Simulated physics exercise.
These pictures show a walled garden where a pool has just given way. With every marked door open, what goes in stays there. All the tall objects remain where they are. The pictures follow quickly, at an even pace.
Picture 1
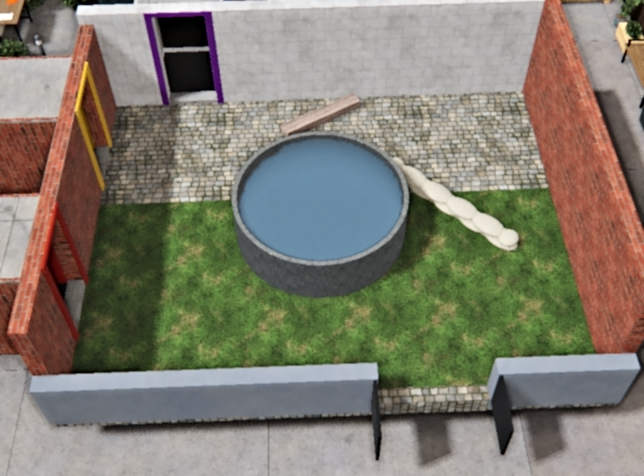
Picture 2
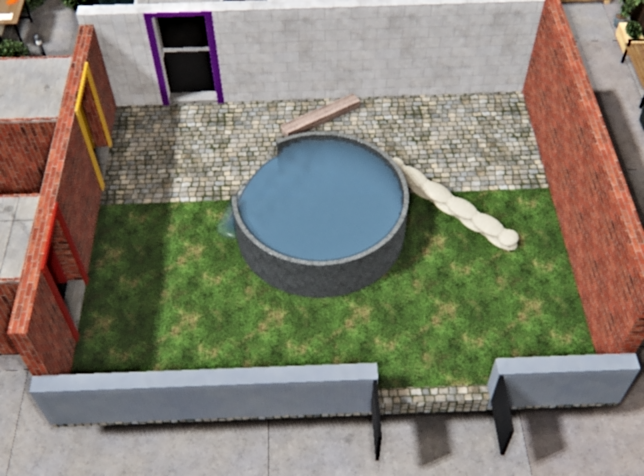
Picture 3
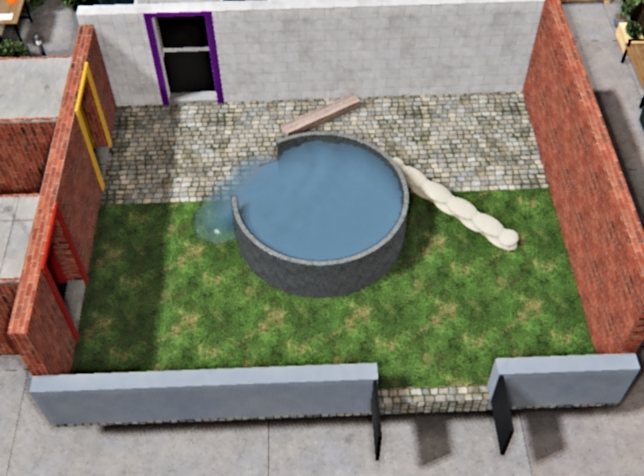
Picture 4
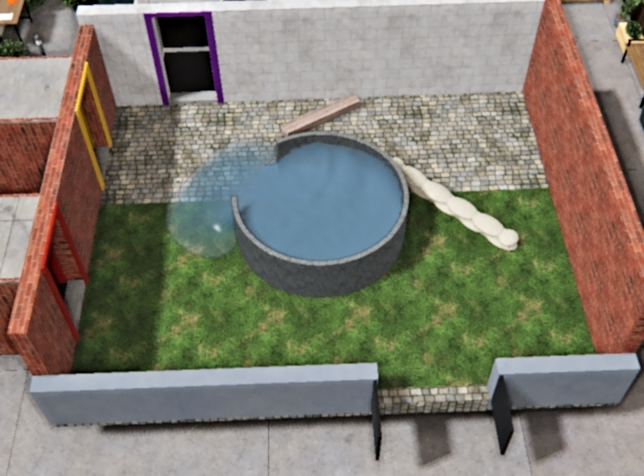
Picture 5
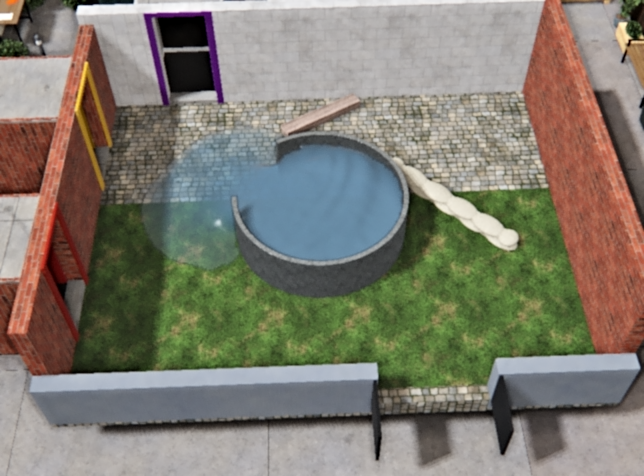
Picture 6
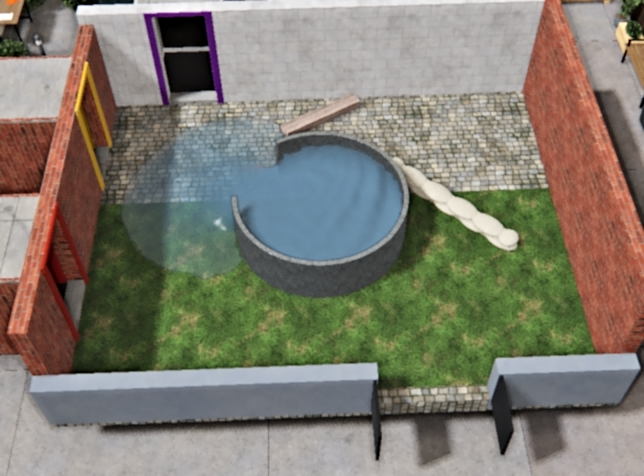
A round tank in a walled garden breaks open, and water spreads out leftward.
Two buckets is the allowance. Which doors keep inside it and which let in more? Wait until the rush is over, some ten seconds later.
The purple door will let through over two buckets. The yellow door will let through over two buckets. The red door will let through no more than two buckets.
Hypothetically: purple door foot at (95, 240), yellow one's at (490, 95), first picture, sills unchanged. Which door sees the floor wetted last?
That would be the yellow one.
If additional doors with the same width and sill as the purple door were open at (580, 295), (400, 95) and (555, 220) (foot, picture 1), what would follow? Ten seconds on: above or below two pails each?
Lab note, doors in listed order: Under the limit, under the limit, under the limit.
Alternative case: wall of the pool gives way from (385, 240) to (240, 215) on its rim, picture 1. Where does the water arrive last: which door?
It's the purple one.
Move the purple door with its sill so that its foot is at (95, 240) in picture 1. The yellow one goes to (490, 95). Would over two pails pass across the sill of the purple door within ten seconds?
Result - the purple one exceeds the limit.
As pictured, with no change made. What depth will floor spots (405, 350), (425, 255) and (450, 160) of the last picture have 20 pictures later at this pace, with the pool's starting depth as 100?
The depths come to near 0, 0 and 0 per cent respectively.
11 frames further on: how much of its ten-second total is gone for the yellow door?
Roughly 25 per cent.
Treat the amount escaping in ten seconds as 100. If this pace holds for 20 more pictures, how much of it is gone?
Share gone: About 50 %.
A moment on, water covers 25 % of the floor; the purple door under two buckets in, the yellow door over two buckets in, the red door not reached.
Next, water covers 30 % of the floor; the purple door far over two buckets in, the yellow door far over two buckets in, the red door wet at the sill, nothing in.
Then, water covers 35 % of the floor; the purple door far over two buckets in, the yellow door far over two buckets in, the red door wet at the sill, nothing in.
Later, water covers 50 % of the floor; the purple door far over two buckets in, the yellow door far over two buckets in, the red door wet at the sill, nothing in.
In the end, water covers 70 % of the floor; the purple door far over two buckets in, the yellow door far over two buckets in, the red door wet at the sill, nothing in.
